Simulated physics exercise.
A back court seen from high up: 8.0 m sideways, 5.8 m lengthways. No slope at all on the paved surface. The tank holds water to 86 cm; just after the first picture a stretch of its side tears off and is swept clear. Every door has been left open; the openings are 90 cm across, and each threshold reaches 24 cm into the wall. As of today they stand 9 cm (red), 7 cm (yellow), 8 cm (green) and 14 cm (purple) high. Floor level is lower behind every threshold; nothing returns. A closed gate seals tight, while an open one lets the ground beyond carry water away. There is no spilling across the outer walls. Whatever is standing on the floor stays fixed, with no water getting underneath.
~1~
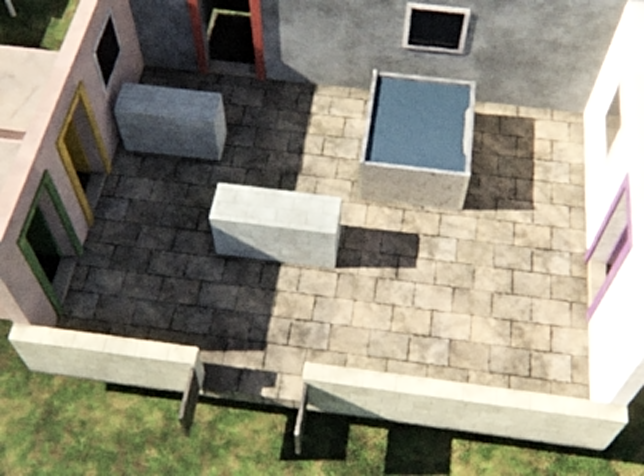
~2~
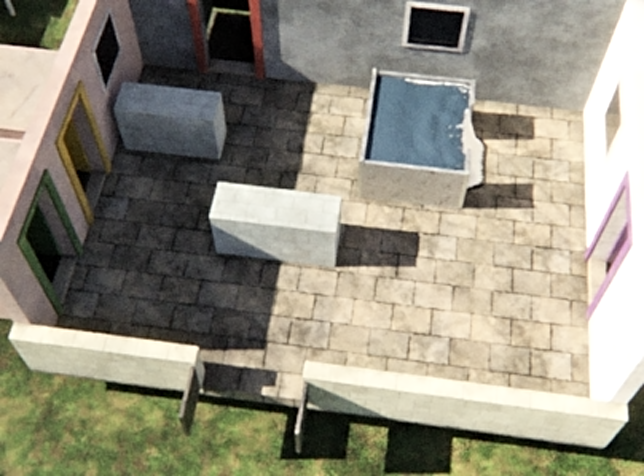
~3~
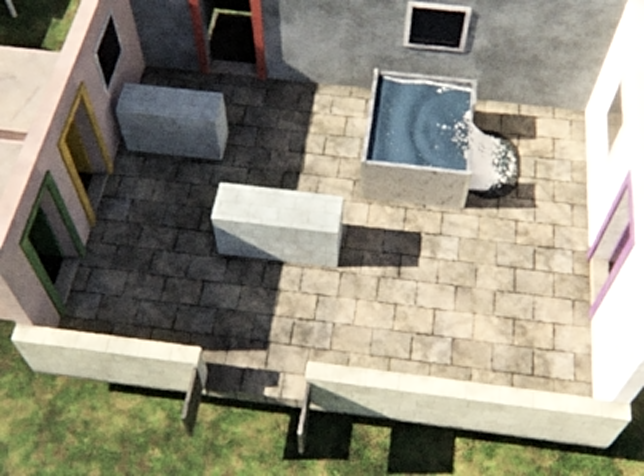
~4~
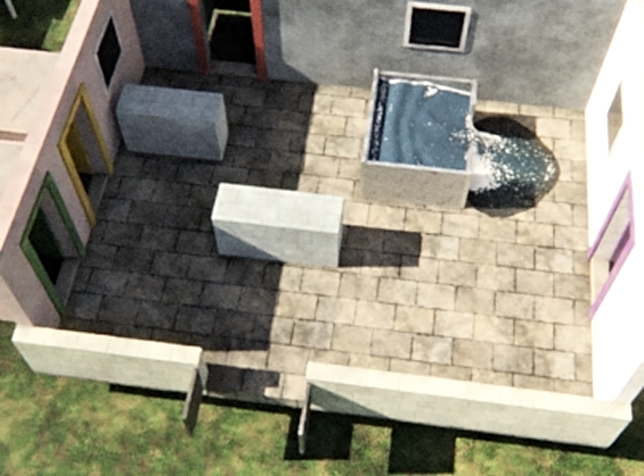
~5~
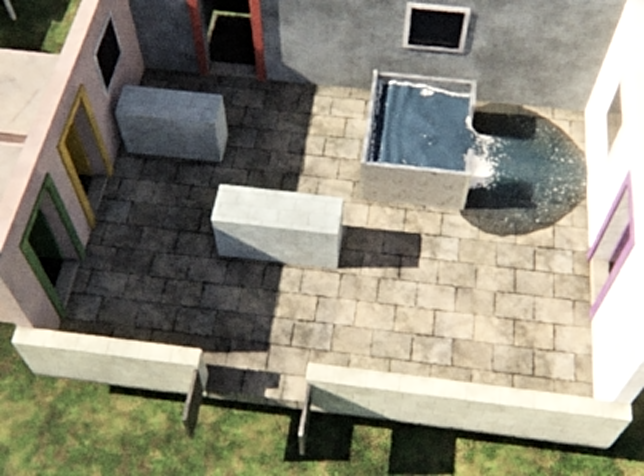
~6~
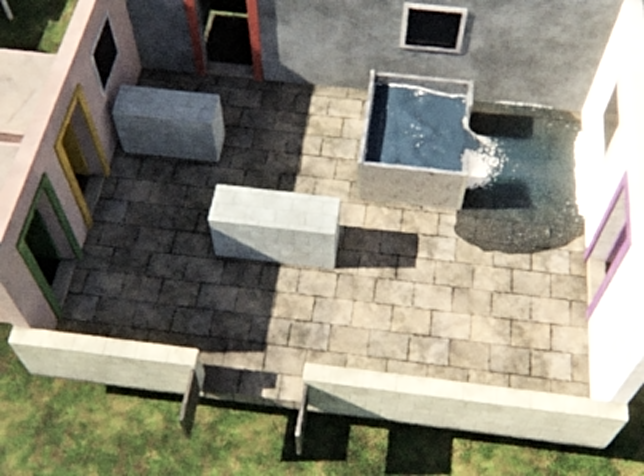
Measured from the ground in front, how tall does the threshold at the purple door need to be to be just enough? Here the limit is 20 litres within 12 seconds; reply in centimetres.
It needs to be about 10 cm tall.
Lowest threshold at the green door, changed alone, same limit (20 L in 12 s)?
For green: Close to 8.5 cm.
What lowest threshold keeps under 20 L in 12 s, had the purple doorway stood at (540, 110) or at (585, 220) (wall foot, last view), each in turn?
In turn: About 29 cm, about 30 cm.
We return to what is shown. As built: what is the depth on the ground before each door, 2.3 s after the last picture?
Lab note, depth in cm: Red 0; yellow 0; green 0; purple 12.
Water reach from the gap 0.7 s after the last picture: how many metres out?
3.8 metres.
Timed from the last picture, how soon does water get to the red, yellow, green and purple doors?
Red = 3.0 s, yellow = 5.5 s, green = 5.5 s, purple = 0.4 s.
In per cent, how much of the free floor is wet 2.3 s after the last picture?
Close to 30 per cent is wet.
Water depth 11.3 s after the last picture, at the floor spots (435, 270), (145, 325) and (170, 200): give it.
Respectively 2 cm, 8 cm and 6 cm.
Then, 0.7 s after the last picture water covers 15 % of the floor, deepest (54 cm) near (579, 113); 15 cm at the purple door, 0 litres in over its 14 cm threshold.
Then, 2.3 s after the last picture water covers 30 % of the floor, deepest (31 cm) near (580, 161); 12 cm at the purple door, 3 litres in over its 14 cm threshold.
Then, 11.3 s after the last picture water covers 95 % of the floor, deepest (12 cm) near (125, 154); 5 cm at the purple door, 4 litres in over its 14 cm threshold.
At the purple door as built, the water peaked near 17 cm, 0.9 s after the last picture.
Run again over the same 12 s with other heights there, 26 litres in over 9 cm, 9 litres over 12 cm. The limit of 20 litres is kept from about 10 cm up.
